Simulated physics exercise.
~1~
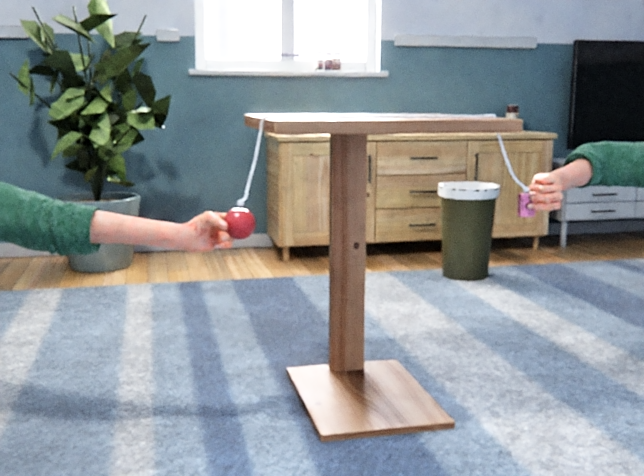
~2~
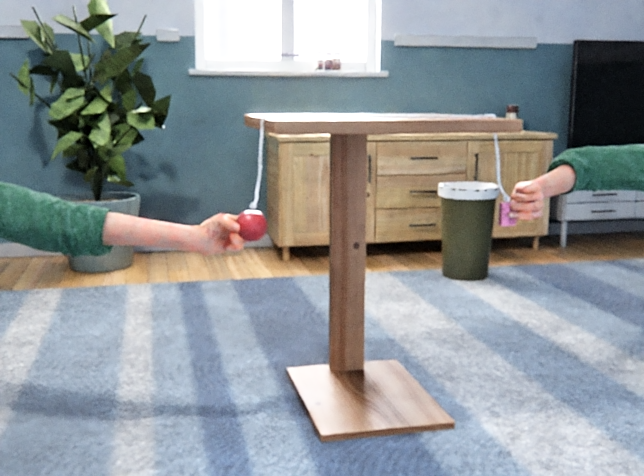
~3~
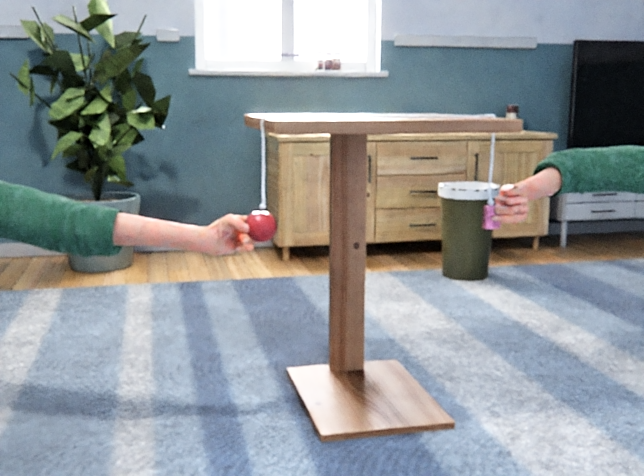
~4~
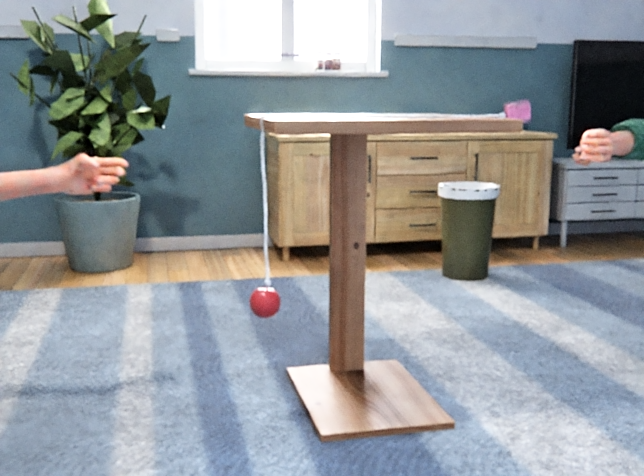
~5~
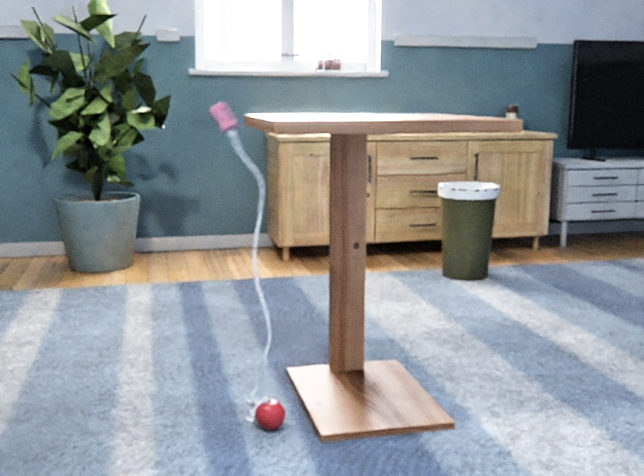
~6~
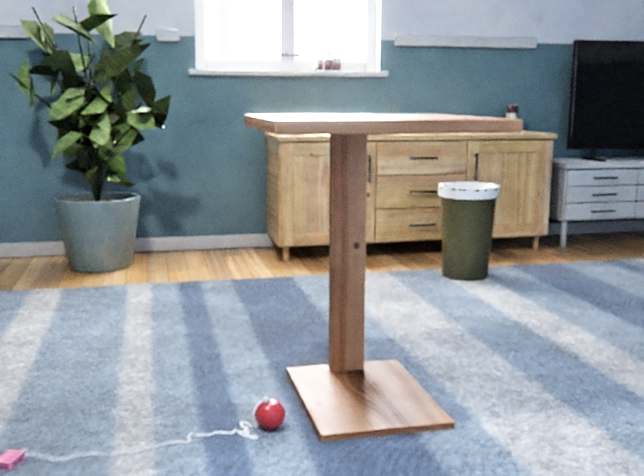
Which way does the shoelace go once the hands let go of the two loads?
It goes down on the left side, as the round red load drops to the floor and pulls the small pink box up and over the tabletop after it.
